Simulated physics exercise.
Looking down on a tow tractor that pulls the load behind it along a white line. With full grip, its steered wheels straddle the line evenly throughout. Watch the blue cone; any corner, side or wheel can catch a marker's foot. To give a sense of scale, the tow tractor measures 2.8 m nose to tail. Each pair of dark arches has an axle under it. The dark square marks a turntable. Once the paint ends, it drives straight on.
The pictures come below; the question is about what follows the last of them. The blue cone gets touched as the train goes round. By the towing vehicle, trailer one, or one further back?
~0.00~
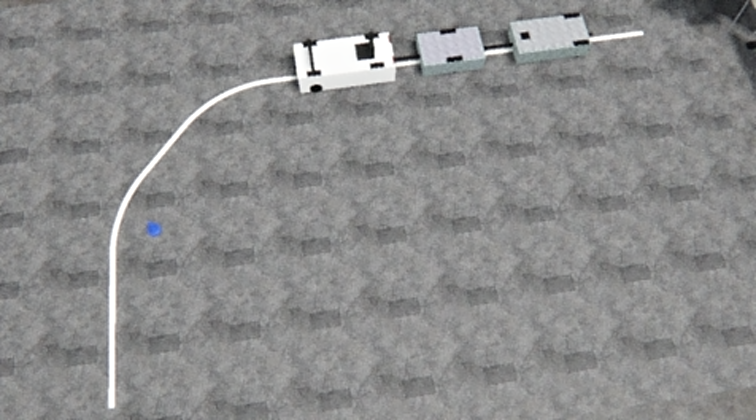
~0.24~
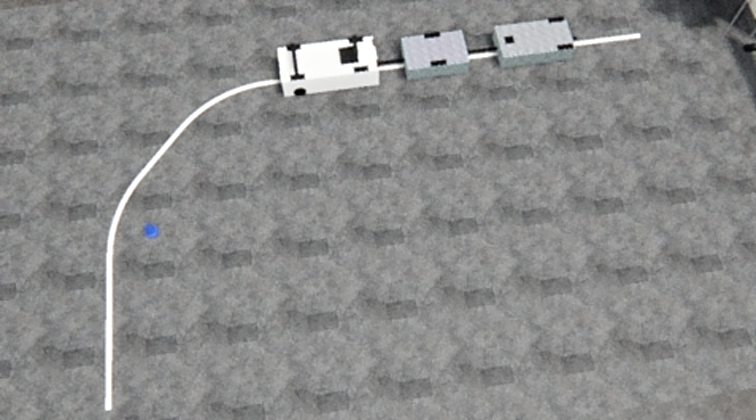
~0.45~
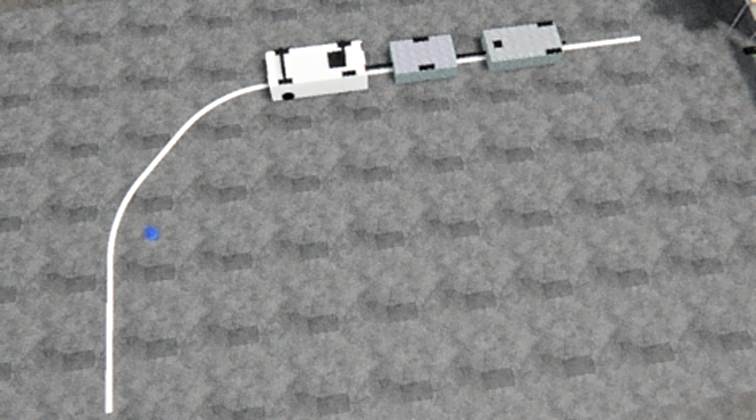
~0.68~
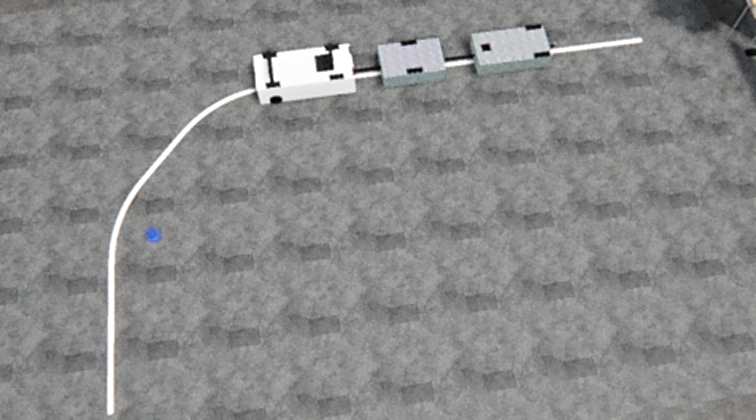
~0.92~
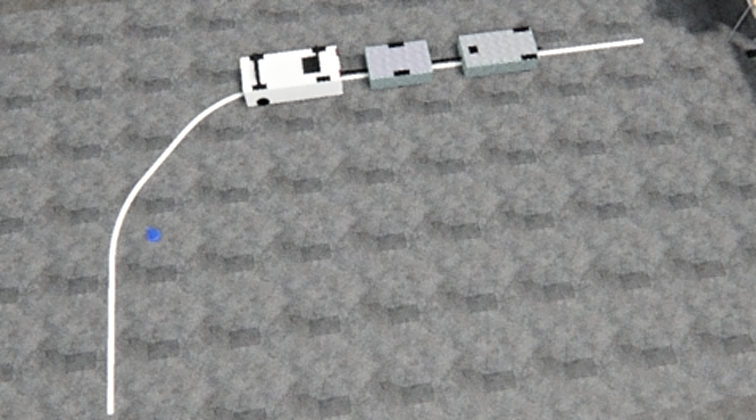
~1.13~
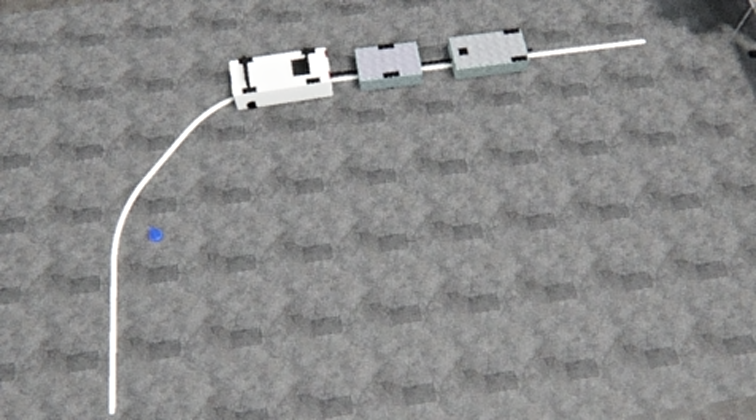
The culprit is the locomotive unit.
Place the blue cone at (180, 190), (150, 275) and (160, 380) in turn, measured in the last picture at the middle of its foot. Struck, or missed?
Results in order - collision, collision, no collision.
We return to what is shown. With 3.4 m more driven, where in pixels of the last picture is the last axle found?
Estimated position: Close to (407, 57).
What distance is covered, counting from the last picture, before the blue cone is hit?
Contact happens once about 6.5 m more has been driven.
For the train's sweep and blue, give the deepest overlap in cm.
For blue, it's 45.
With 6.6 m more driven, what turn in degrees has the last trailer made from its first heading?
Compared with the start, the last trailer heads some 10° away.
Then, 5.1 s in, the last axle is at (301, 76) of the last picture, 20 cm off the line; the tow tractor has hit blue.
Then, 8.2 s in, the last axle is at (166, 172) of the last picture, 65 cm off the line.
Then, 11.7 s in, the last axle is at (110, 395) of the last picture, 15 cm off the line; 1 of 1 struck in all.
